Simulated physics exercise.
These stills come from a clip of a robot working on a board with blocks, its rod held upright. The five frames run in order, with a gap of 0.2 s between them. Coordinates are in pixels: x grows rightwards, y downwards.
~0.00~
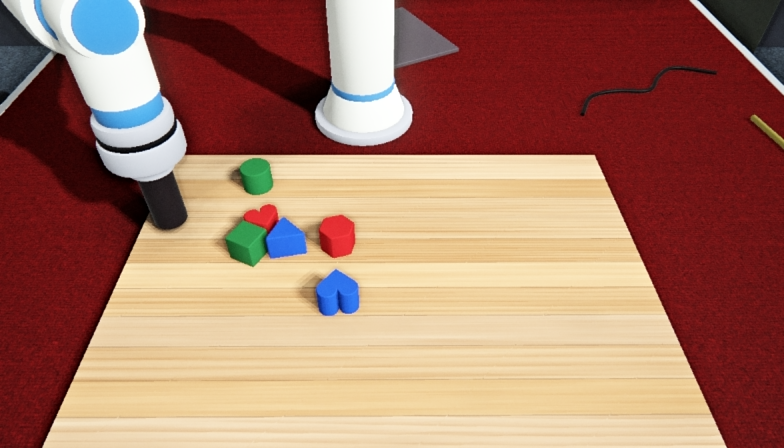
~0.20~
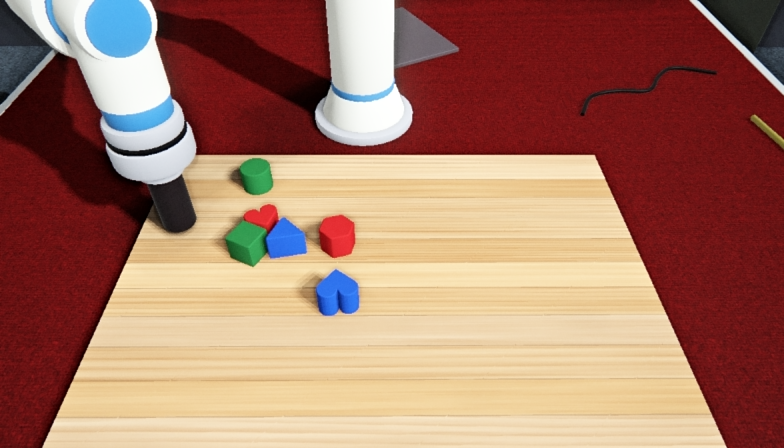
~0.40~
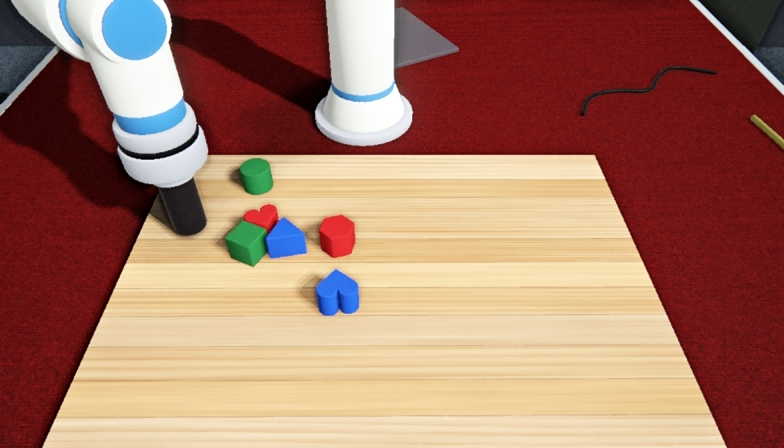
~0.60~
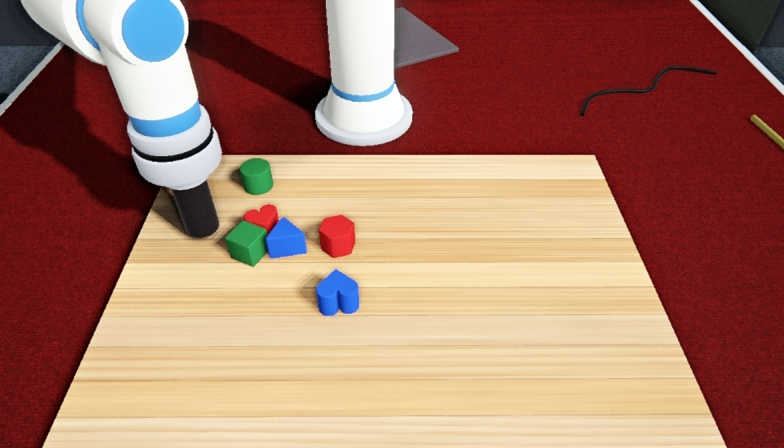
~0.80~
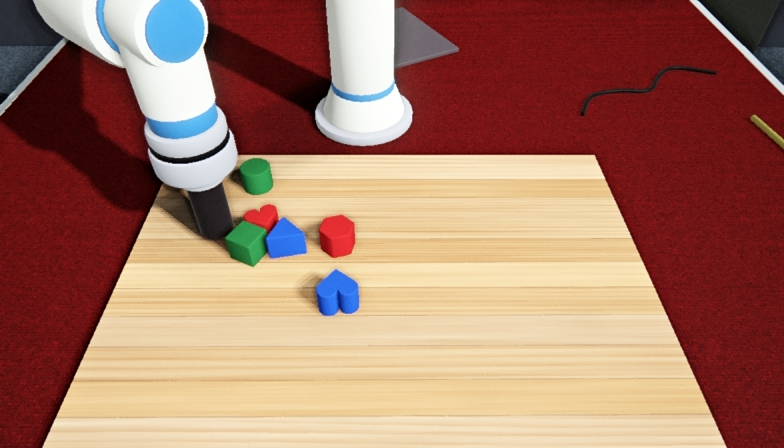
The clip shows a robot arm with a dark rod sliding a short way right over a wooden board, nearing a green block beside red and blue ones, while all the blocks stay still.
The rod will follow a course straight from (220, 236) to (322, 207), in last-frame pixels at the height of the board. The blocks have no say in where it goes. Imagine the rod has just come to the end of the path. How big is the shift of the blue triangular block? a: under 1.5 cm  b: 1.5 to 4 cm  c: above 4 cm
a: Under 1.5 cm.
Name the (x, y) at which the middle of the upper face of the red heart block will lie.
It is at (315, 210).
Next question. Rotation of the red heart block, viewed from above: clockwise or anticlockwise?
Its spin: Clockwise.
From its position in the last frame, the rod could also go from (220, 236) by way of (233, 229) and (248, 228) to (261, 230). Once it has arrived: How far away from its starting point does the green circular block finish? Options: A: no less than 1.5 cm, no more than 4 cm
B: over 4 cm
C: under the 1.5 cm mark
C: Under the 1.5 cm mark.
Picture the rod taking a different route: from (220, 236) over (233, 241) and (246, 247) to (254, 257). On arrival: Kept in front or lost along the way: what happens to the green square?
I'd say it is still being pushed.
On the path given first. One third of the way, rod (254, 220); red heart block (282, 212), turned 20° clockwise; blue triangular block (289, 231), turned 15° clockwise.
Two thirds of the way, rod (288, 210); red heart block (307, 212), turned 75° clockwise; blue triangular block (294, 232), turned 45° clockwise.
At the end, rod (321, 201); green square not moved; red heart block (315, 210), turned 125° clockwise; blue triangular block (294, 232), turned 45° clockwise.
